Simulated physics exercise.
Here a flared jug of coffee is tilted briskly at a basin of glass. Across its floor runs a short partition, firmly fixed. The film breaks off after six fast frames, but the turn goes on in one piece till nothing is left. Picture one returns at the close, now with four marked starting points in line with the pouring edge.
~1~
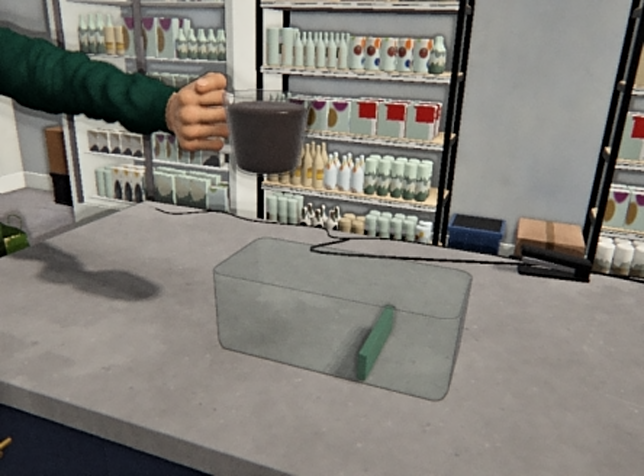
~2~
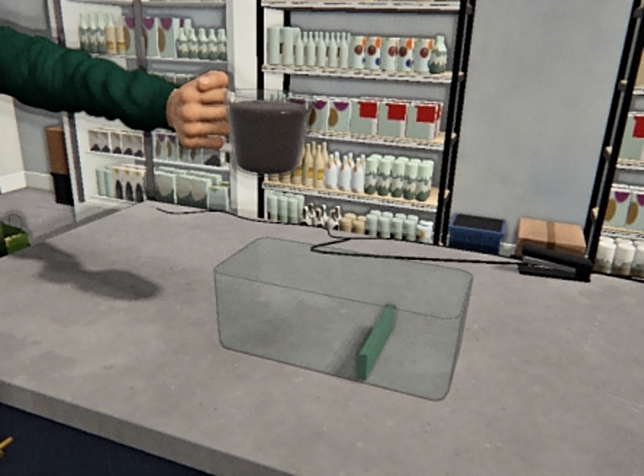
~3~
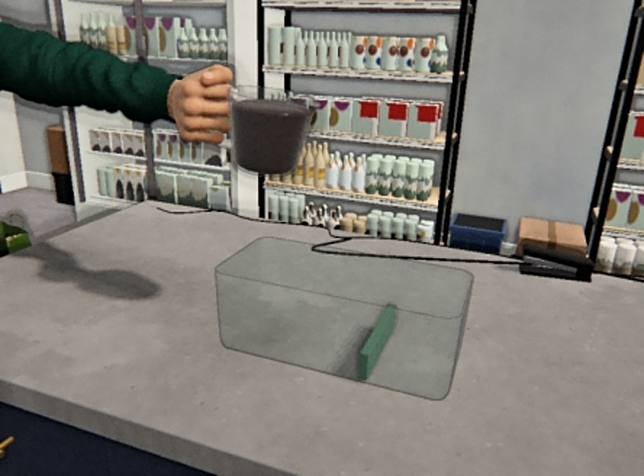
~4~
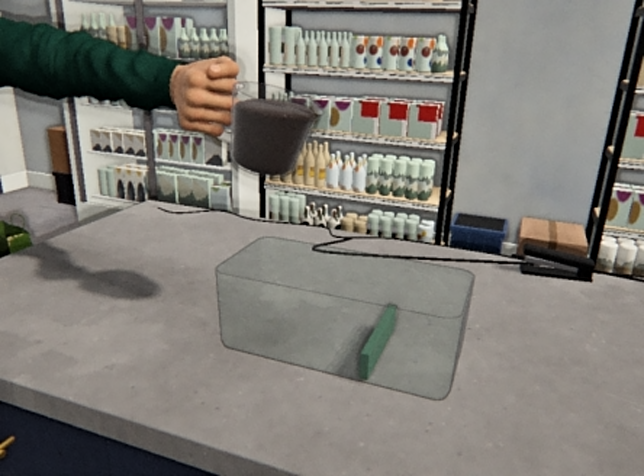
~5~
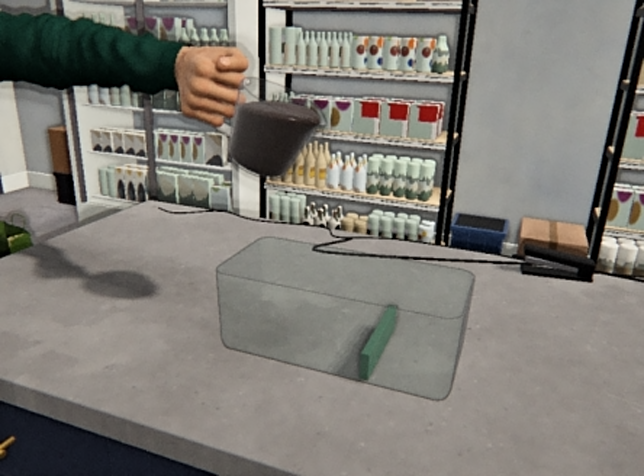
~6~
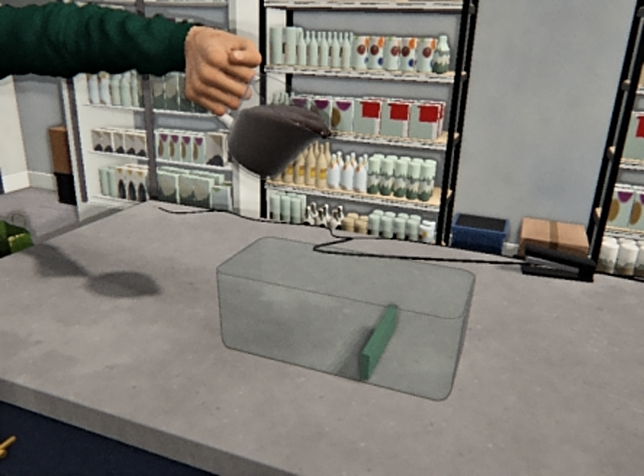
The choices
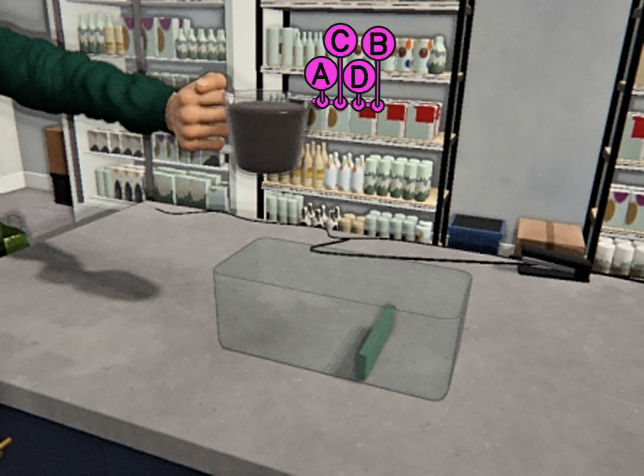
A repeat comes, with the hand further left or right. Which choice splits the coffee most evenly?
Best: C.
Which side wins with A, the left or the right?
The left one.
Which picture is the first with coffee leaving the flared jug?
Picture 6.
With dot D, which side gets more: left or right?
The right one.
In magenta, A at (322, 101); B at (377, 105); C at (340, 102); D at (358, 104).
With A, about 83 % ends left of the wall and 13 % right of it; 4 % is lost outside.
With B, about 19 % ends left of the wall and 74 % right of it; 6 % is lost outside.
With C, about 48 % ends left of the wall and 49 % right of it; 3 % is lost outside.
With D, about 16 % ends left of the wall and 79 % right of it; 5 % is lost outside.
